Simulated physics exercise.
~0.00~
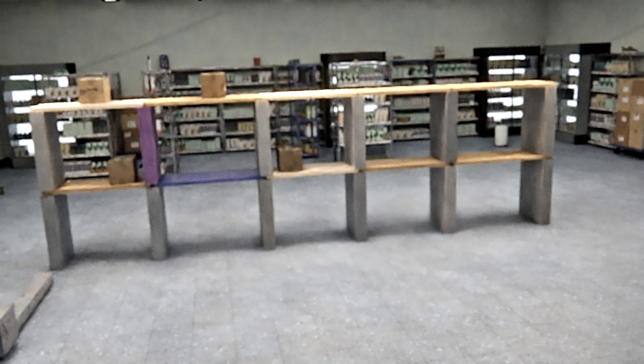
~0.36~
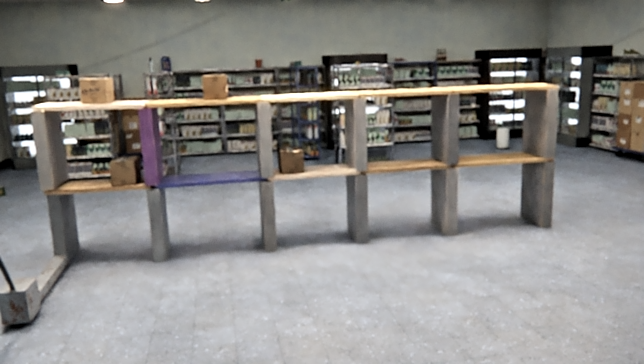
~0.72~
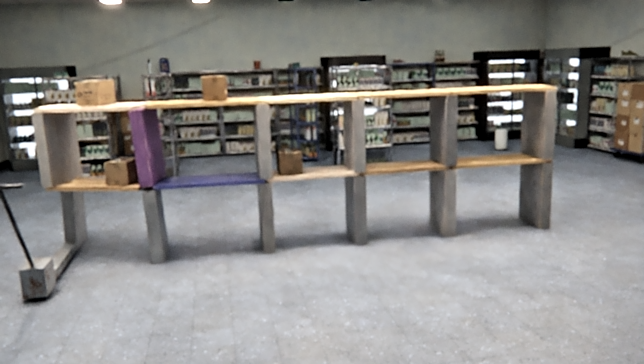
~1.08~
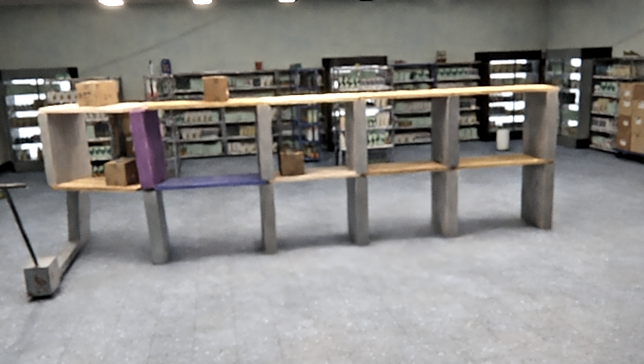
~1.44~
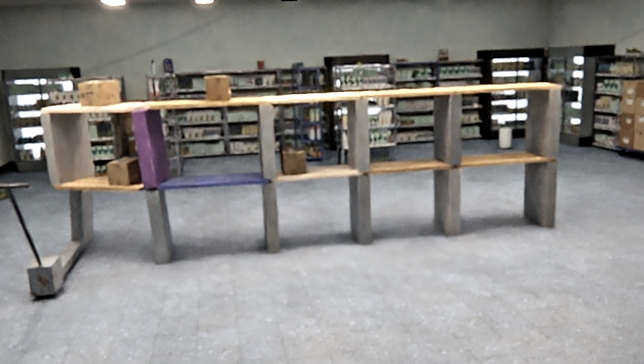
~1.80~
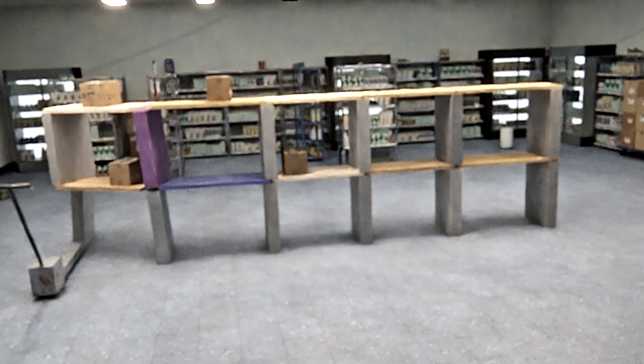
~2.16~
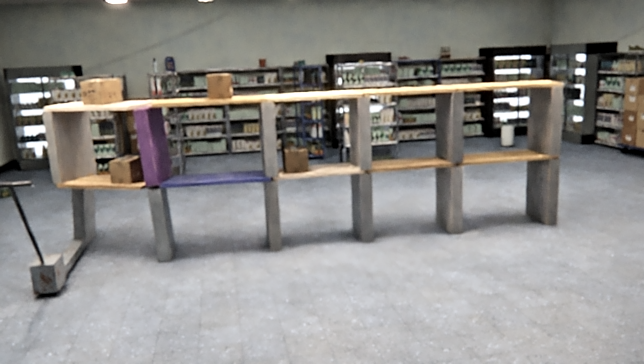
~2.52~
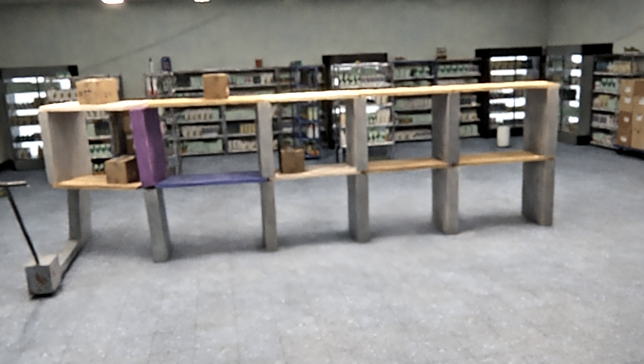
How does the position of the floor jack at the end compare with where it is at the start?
At the start the jack is low in the left corner of the view, in front of the shelving. By the end it sits farther back and slightly to the right, up by the base of the leftmost upright.
